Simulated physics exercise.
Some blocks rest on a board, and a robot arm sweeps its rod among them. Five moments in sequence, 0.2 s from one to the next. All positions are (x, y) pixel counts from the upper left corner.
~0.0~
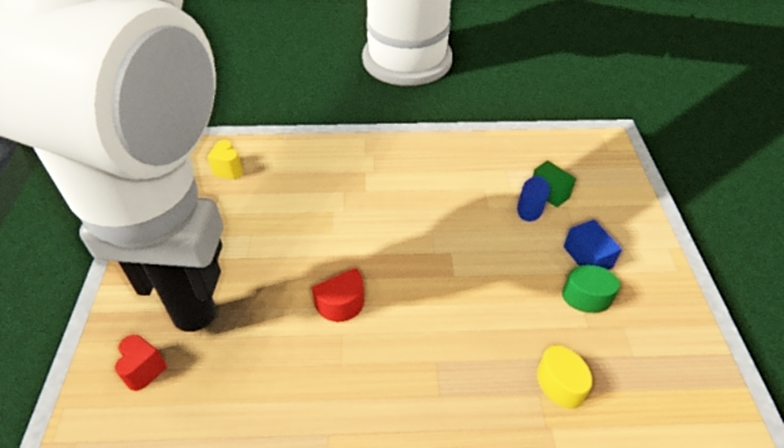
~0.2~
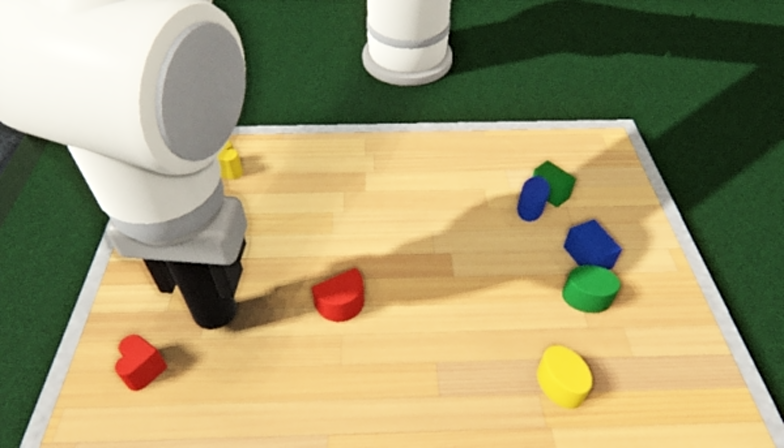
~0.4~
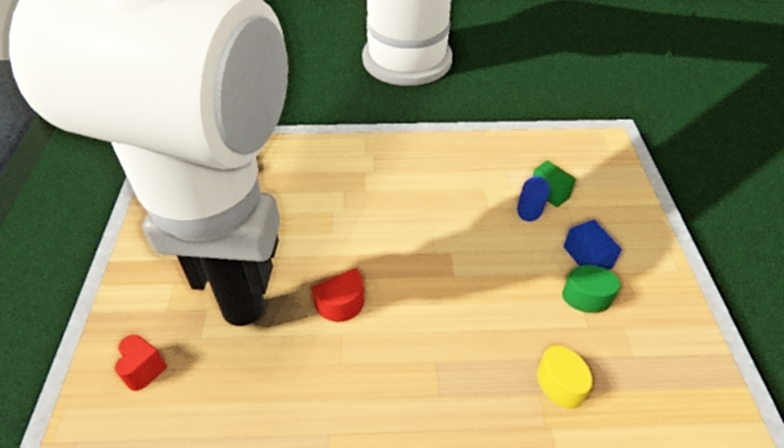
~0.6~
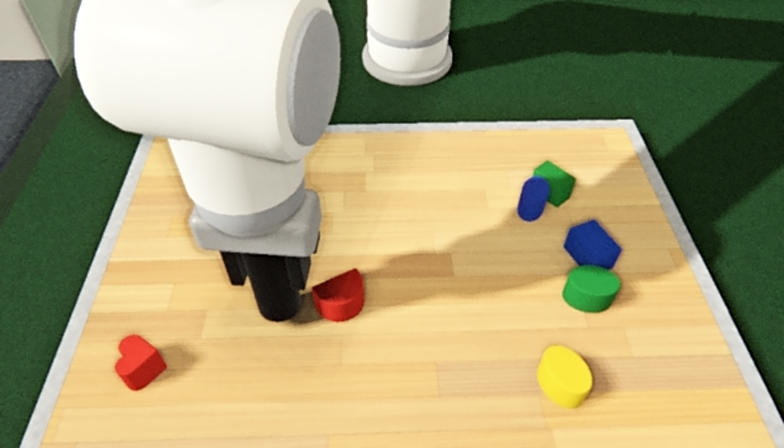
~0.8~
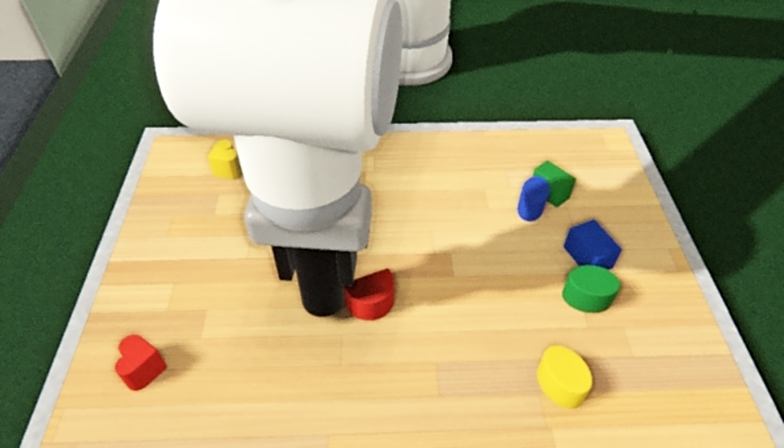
The video shows a robot arm sweeping its black rod rightward across a wooden board scattered with coloured blocks, reaching the red D-shaped block and pushing it a short way to the right while the other blocks stay still.
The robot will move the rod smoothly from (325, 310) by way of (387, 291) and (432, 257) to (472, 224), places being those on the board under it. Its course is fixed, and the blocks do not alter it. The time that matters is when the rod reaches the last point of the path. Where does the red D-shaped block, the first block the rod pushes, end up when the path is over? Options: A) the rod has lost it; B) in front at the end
It's A.
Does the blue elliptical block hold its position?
My answer is yes.
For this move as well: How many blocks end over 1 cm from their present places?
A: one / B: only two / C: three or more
My pick is A.
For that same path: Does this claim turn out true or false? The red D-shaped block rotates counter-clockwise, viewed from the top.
False
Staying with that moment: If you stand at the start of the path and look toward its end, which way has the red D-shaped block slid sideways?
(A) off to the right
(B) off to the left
A
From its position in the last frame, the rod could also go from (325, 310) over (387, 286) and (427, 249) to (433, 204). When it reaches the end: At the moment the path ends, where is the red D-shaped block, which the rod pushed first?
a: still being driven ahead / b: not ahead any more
I'll go with b - not ahead any more.
On the path given first. One third of the way, rod at (387, 280); red D-shaped block at (430, 284), turned 50° clockwise.
Two thirds of the way, rod at (434, 246); red D-shaped block at (443, 281), turned 90° clockwise.
At the end, rod at (474, 214); red D-shaped block at (443, 281), turned 90° clockwise; blue elliptical block in place.
